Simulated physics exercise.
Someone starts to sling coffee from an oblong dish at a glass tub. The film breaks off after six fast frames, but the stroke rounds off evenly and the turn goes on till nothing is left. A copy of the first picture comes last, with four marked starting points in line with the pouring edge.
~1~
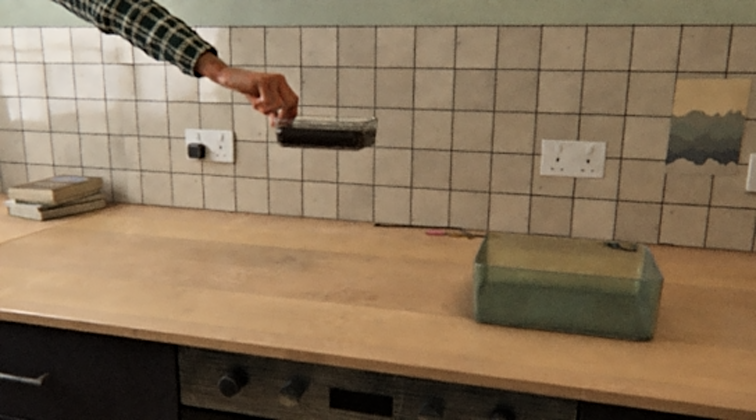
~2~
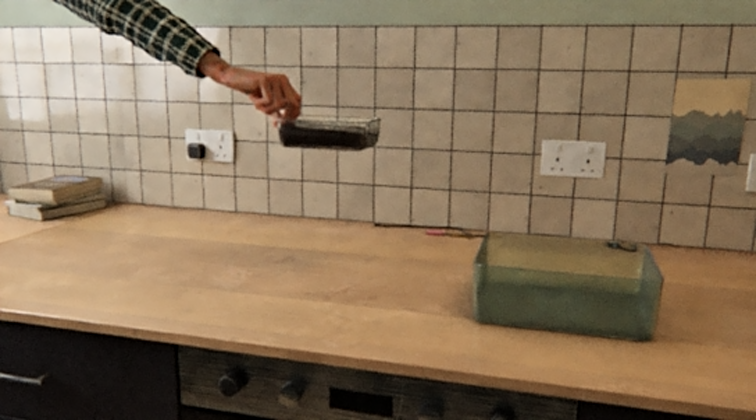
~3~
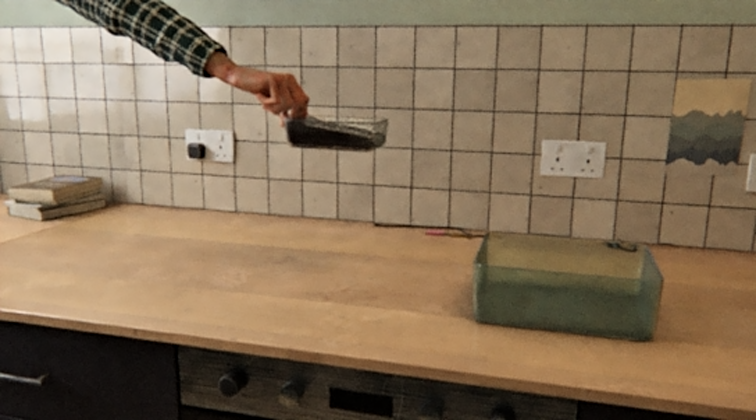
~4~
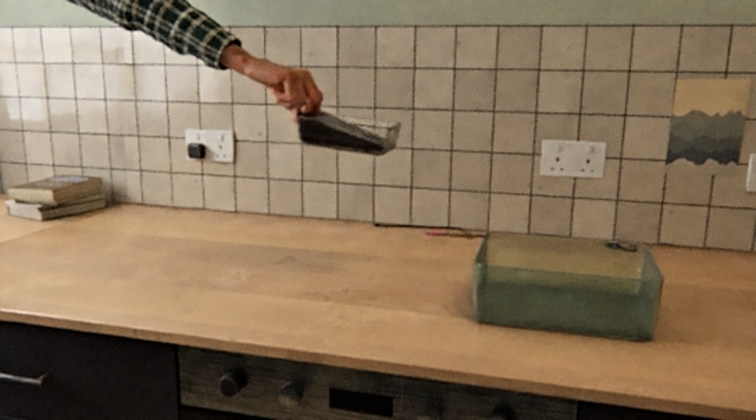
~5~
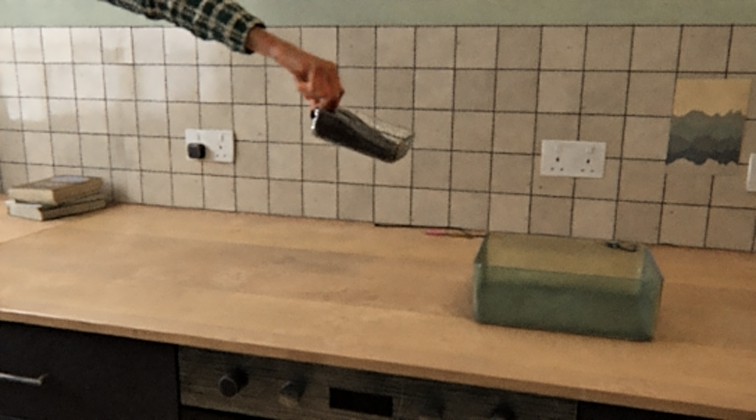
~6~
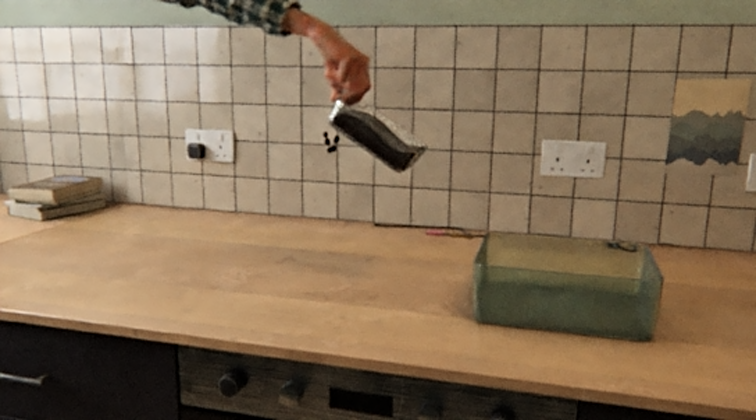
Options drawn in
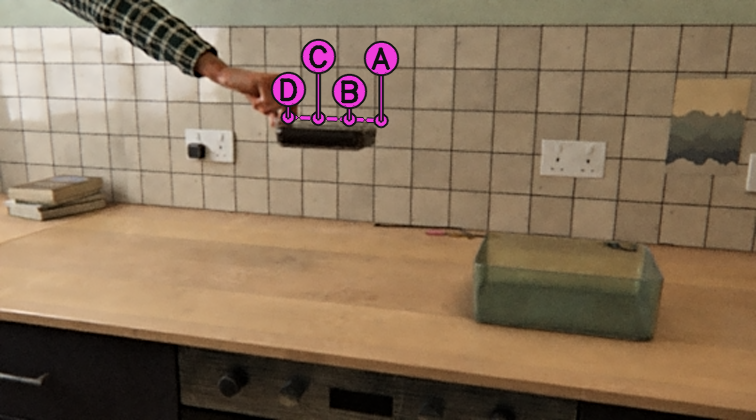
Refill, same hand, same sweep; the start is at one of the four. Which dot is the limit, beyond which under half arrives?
Take B.
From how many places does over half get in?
Two.
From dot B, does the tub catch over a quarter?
Yes, clearly.
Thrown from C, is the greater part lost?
Yes, that goes wrong.
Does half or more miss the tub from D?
Yes, that goes wrong.
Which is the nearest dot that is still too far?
Here it is dot C.
On the marked copy, A at (381, 120); B at (349, 119); C at (318, 118); D at (288, 117).
Choosing A, about 82 % lands in the tub, 11 % falls short and 7 % goes beside or beyond.
Choosing B, about 78 % lands in the tub, 16 % falls short and 6 % goes beside or beyond.
Choosing C, about 14 % lands in the tub, 81 % falls short and 5 % goes beside or beyond.
Choosing D, about 0 % lands in the tub, 98 % falls short.
